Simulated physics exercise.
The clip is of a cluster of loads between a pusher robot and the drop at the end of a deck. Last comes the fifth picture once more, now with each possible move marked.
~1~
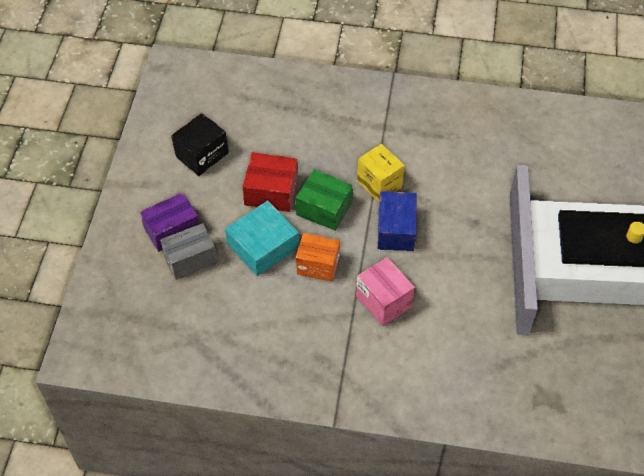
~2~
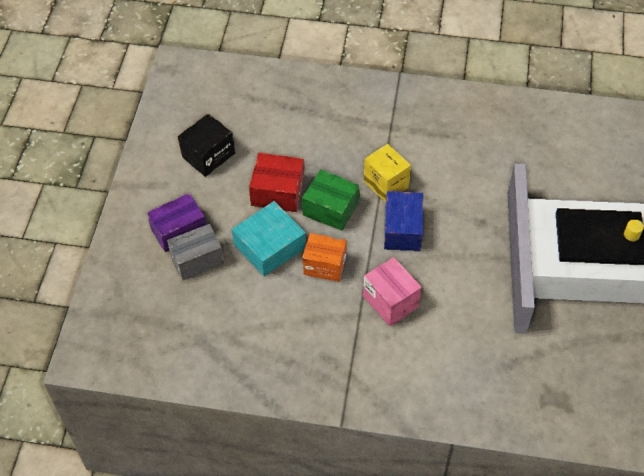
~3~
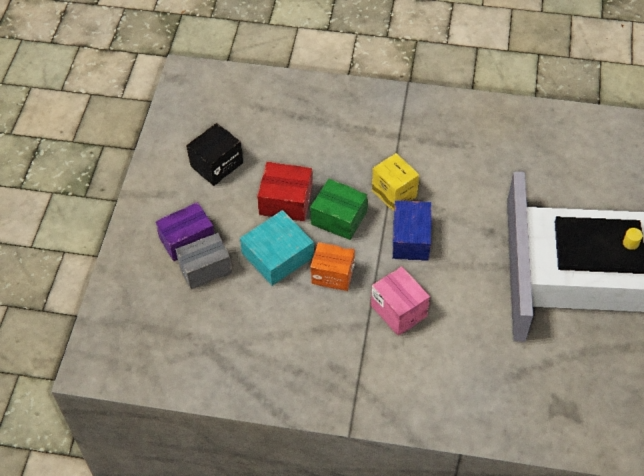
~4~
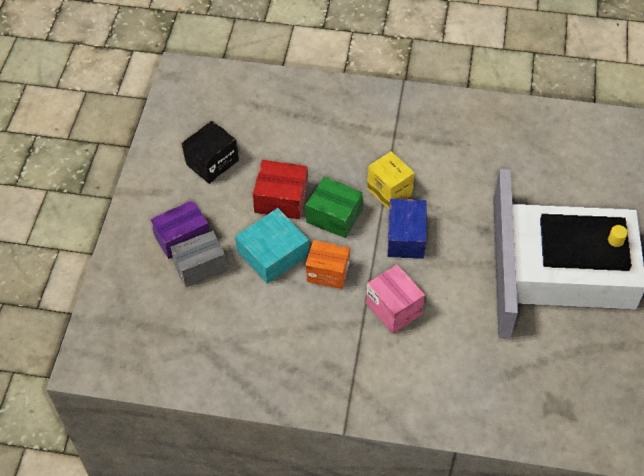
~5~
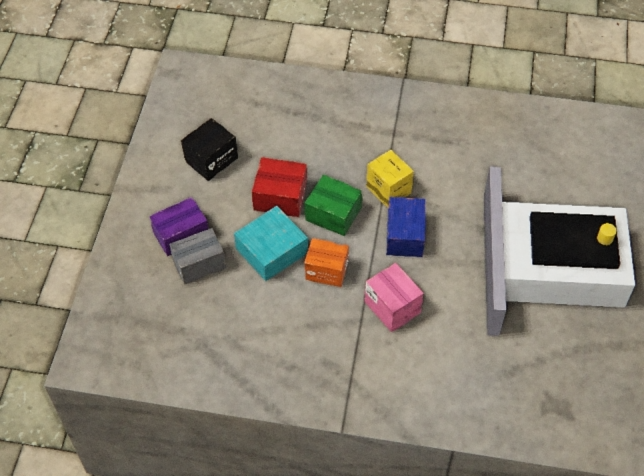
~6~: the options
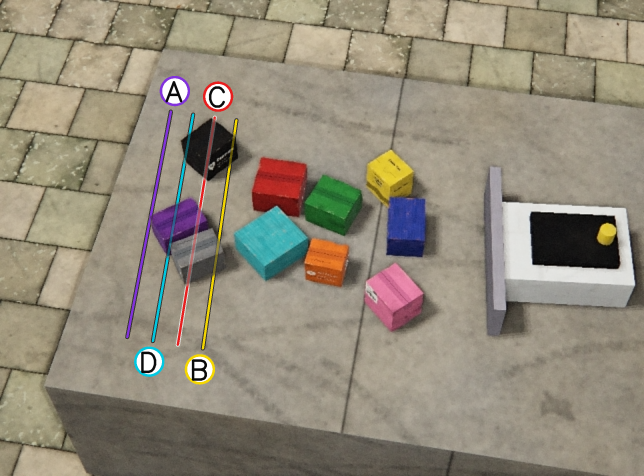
A grey stone deck stands on pale paving, seen from above at an angle. Black, red, yellow, green, blue, turquoise, orange, pink, purple and grey boxes cluster left of centre, while a white machine with a black top, yellow knob and upright grey plate sits at right. The view shifts slightly, then the machine moves a short way left, the boxes staying in place.
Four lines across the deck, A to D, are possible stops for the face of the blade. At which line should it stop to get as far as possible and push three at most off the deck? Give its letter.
No farther than D.
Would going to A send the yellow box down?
No.
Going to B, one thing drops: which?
It is the purple box.
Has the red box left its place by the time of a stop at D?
Yes.
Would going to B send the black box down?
No.
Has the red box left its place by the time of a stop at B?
Yes.
On the marked copy, A at (151, 216); B at (221, 226); C at (198, 223); D at (174, 220).
With D. Early on, robot (448, 222); pink parcel (341, 287); yellow box (351, 174).
Further on, robot (331, 206); purple box (134, 211); red box (164, 169).
At the end, robot (242, 194); purple box over the edge; red box over the edge; three fallen.
As for the rest, A drops four; B is within the limit but short; C is within the limit but short.
